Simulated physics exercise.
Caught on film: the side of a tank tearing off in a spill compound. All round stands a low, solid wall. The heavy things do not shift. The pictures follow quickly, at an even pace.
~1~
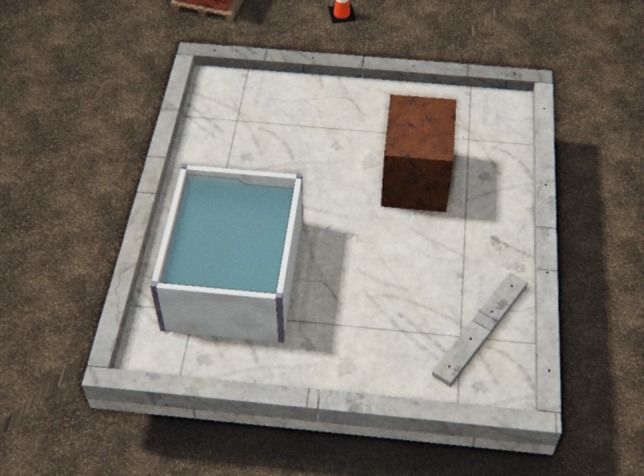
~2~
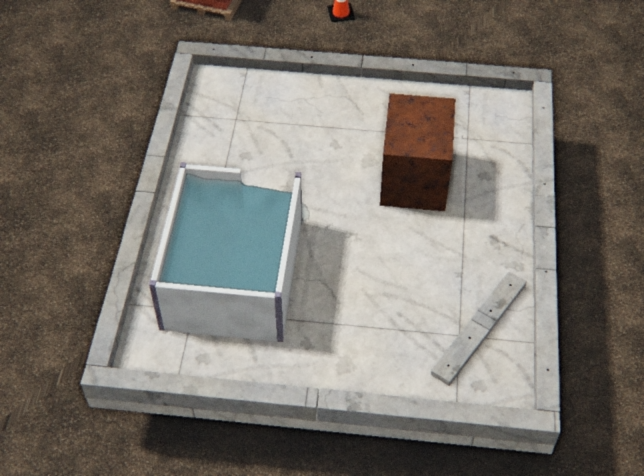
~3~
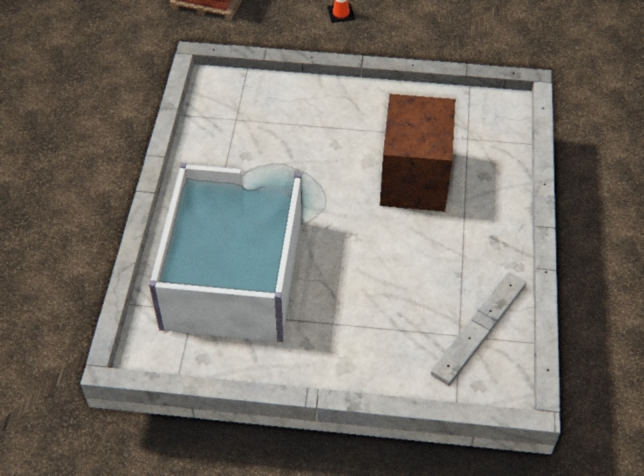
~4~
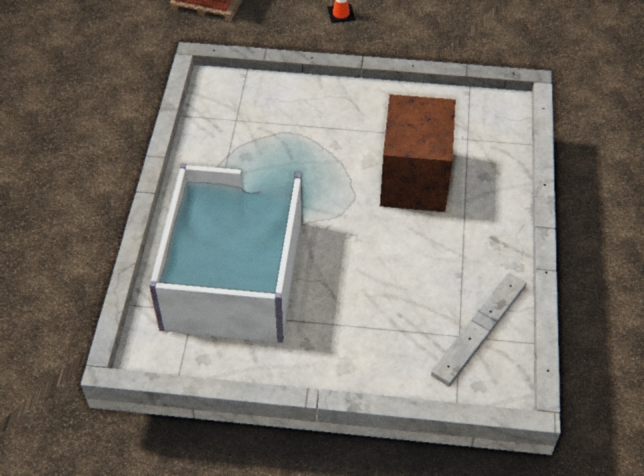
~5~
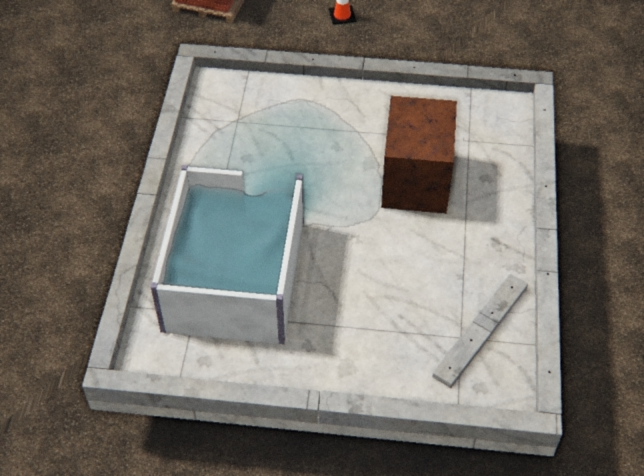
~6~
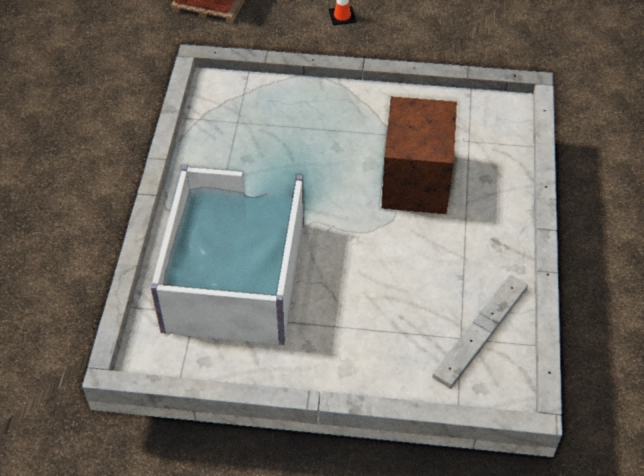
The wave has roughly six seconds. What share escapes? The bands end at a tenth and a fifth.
Over the wall goes not even a tenth.
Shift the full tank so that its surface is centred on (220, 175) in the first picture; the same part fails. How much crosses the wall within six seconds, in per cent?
Some 14 per cent.
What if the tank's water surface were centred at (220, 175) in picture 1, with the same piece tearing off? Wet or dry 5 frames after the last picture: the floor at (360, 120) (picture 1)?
Answer: Under water.
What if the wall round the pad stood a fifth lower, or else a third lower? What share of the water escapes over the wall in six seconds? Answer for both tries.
Near 14 and 22 in a hundred.
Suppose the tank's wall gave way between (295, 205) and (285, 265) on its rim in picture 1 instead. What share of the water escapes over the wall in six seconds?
Near 6 in a hundred.
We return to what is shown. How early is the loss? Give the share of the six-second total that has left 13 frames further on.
Near 70 in a hundred.
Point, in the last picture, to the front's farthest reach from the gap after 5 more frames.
Roughly at (476, 91).
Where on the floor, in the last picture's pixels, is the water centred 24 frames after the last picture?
Roughly at (312, 180).
A moment on, water covers 30 % of the floor; the low wall has let 0 % over.
Next, water covers 35 % of the floor; the low wall has let 0 % over.
Then, water covers 40 % of the floor; the low wall has let 4 % over.
Later, water covers 55 % of the floor; the low wall has let 6 % over.
In the end, water covers 75 % of the floor; the low wall has let 6 % over.
